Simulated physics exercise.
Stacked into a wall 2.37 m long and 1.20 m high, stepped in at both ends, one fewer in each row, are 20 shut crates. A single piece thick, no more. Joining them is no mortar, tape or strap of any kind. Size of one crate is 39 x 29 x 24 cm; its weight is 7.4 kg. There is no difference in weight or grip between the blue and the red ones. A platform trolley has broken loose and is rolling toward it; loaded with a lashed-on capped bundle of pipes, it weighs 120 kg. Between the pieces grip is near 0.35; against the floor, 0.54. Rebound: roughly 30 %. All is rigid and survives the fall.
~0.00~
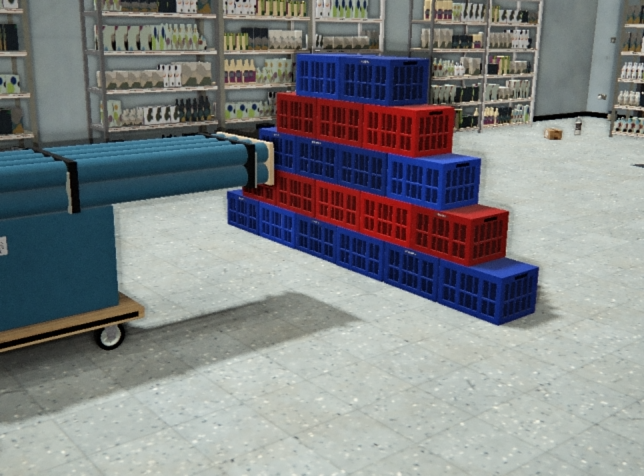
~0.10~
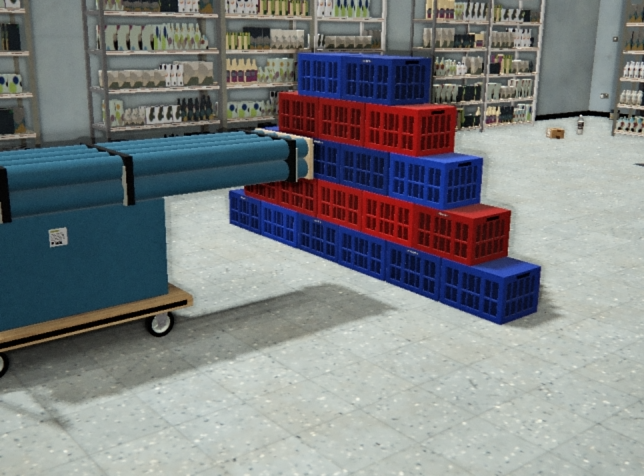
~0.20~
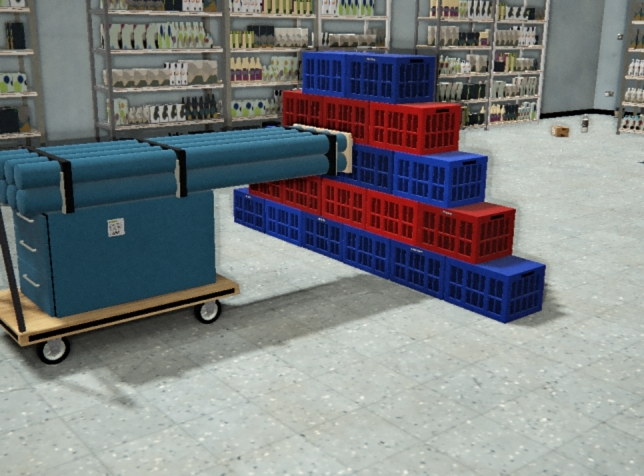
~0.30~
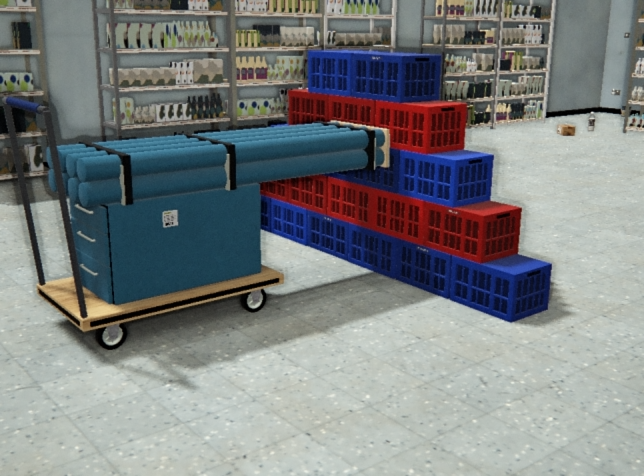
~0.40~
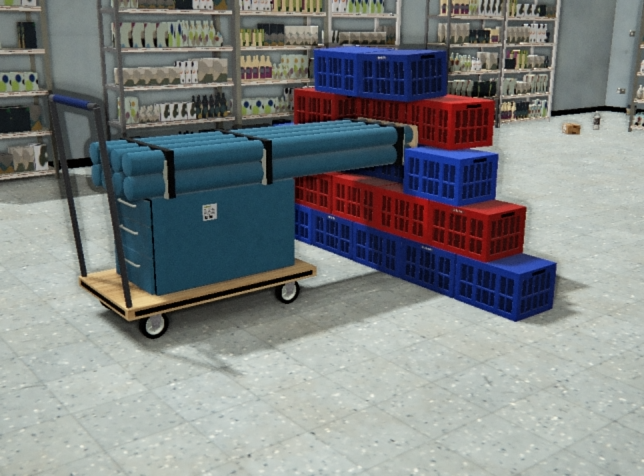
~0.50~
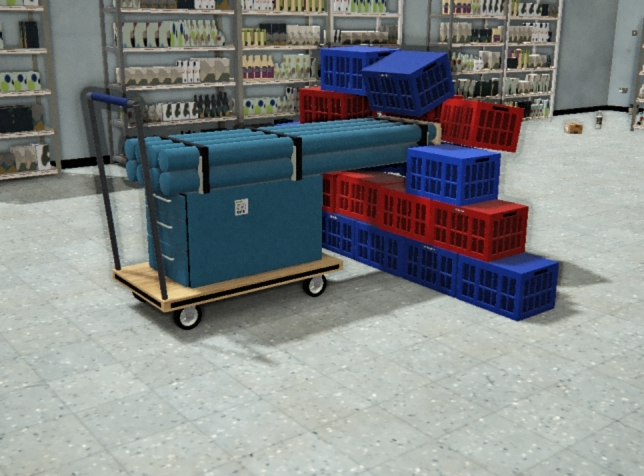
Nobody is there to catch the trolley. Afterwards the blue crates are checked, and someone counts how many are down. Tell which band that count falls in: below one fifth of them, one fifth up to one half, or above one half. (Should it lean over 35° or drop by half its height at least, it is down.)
Short answer: Middle, a fifth to half.
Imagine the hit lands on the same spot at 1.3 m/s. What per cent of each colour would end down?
Blue 30%, red 50%.
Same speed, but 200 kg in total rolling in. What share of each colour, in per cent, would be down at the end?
You'd get blue 30 and red 40 percent.
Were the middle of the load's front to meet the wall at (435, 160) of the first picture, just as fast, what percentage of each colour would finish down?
Down at the end: Blue 20 percent, red 20 percent.
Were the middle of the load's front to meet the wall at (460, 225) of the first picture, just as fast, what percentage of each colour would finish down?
Down at the end: Blue 10%, red 10%.
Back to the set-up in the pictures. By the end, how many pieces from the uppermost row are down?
A total of 2.
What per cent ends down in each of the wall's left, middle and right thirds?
Per cent by third - left: 20; middle: 60; right: 20.
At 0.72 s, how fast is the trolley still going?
The trolley is doing roughly 1.4 m/s at that moment.
After 0.72 s, load 62 cm past the wall's line, still rolling; 2 of the 12 blue crates down (4 of 20 in all colours); top blue crate shifted 16 cm; top red crate shifted 13 cm.
After 1.00 s, load 90 cm past the wall's line, still rolling; 2 of the 12 blue crates down (5 of 20 in all colours); top blue crate leaning 10°, 11 cm lower; top red crate leaning 38°, 9 cm lower.
After 1.58 s, load 1.00 m past the wall's line, stopped; 4 of the 12 blue crates down (7 of 20 in all colours); top blue crate on its side; top red crate leaning 68°, 46 cm lower.
At rest (2.9 s), load 1.00 m past the wall's line, stopped; 4 of the 12 blue crates down (7 of 20 in all colours); top blue crate leaning 45°, 85 cm lower; top red crate on its side. That is 33 per cent. As the last picture would show them, middles, top blue crate near (477, 190), top red crate near (387, 196).
